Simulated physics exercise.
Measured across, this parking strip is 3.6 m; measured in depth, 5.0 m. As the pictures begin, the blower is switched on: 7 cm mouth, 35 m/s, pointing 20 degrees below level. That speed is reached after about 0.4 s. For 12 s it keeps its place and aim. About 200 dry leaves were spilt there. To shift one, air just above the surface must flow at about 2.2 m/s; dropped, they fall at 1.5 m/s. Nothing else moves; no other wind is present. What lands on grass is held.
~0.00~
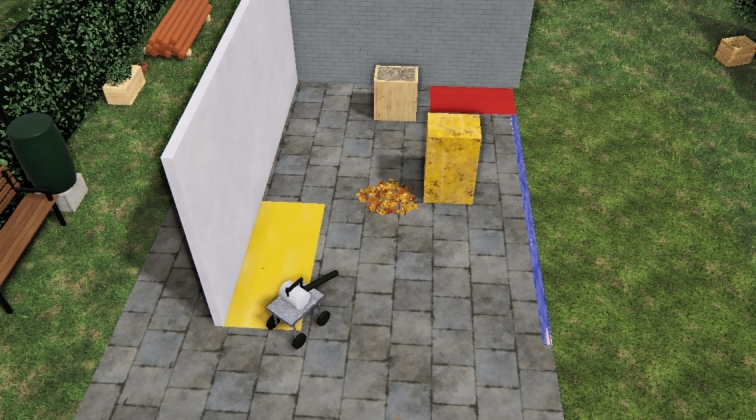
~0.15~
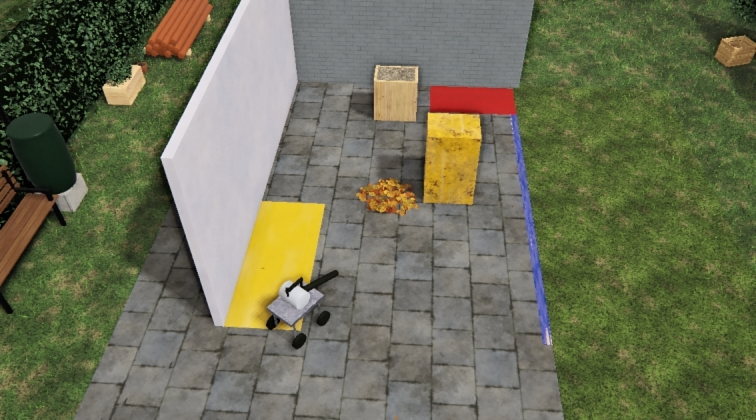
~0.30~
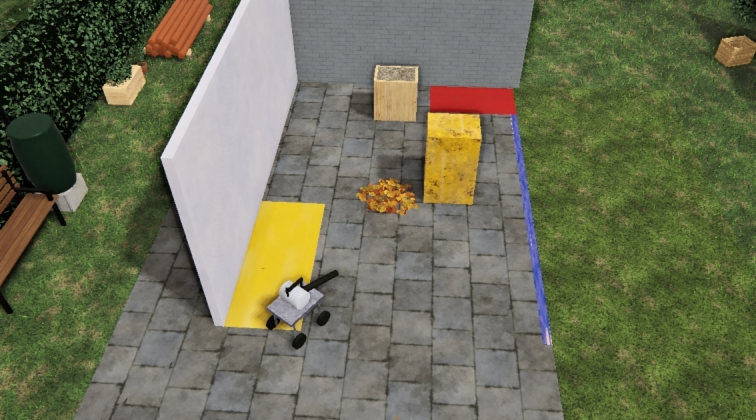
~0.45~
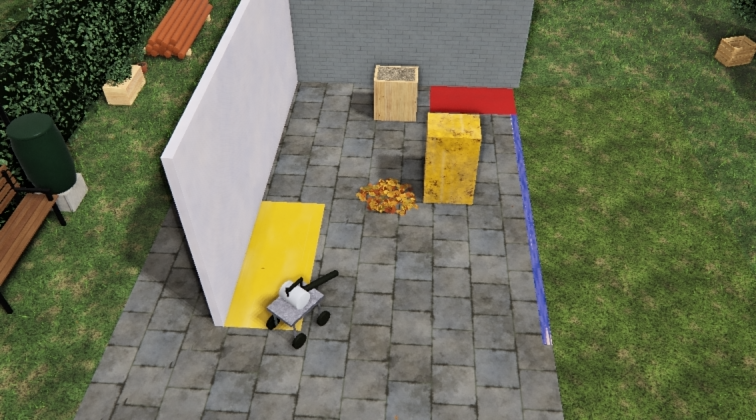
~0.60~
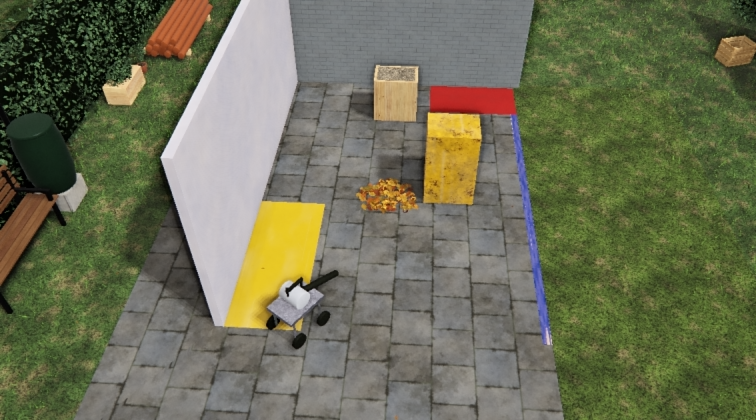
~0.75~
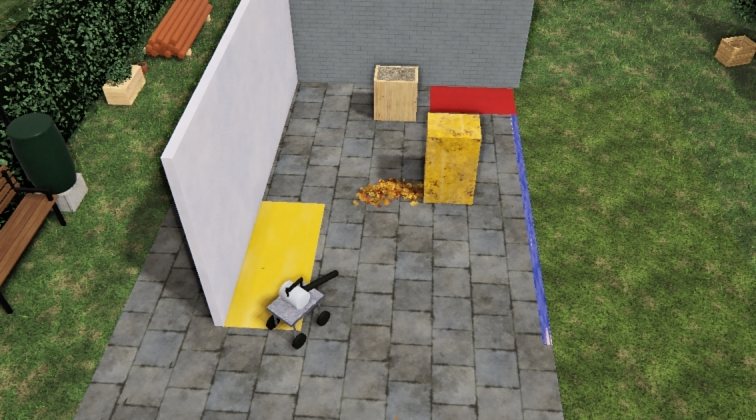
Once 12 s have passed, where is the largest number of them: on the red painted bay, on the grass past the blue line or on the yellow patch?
Most are at the red one.
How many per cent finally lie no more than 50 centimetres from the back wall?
40 %.
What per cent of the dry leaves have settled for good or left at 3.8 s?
Estimated share: Close to 10 per cent.
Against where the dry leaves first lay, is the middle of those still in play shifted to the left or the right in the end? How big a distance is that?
It shifted rightwards by roughly 0.4 m.
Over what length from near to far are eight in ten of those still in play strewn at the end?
1.6 m or thereabouts.
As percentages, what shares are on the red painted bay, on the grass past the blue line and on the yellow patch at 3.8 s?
I'd say around 30 per cent at red, 0 per cent at blue, 0 per cent at yellow.
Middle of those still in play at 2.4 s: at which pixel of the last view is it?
Their middle would be near (412, 138) in the last picture.
After 2.4 s the count stands so, 0 % are on the grass past the blue line, 14 % on the red painted bay and 0 % on the yellow patch; the middle of those still in play is near (412, 138).
After 3.8 s the count stands so, 0 % are on the grass past the blue line, 26 % on the red painted bay and 0 % on the yellow patch; the middle of those still in play is near (429, 133).
After 6.6 s the count stands so, 0 % are on the grass past the blue line, 32 % on the red painted bay and 0 % on the yellow patch; the middle of those still in play is near (417, 130).
After 12.0 s, at the end, 0 % are on the grass past the blue line, 33 % on the red painted bay and 0 % on the yellow patch; the middle of those still in play is near (434, 123).
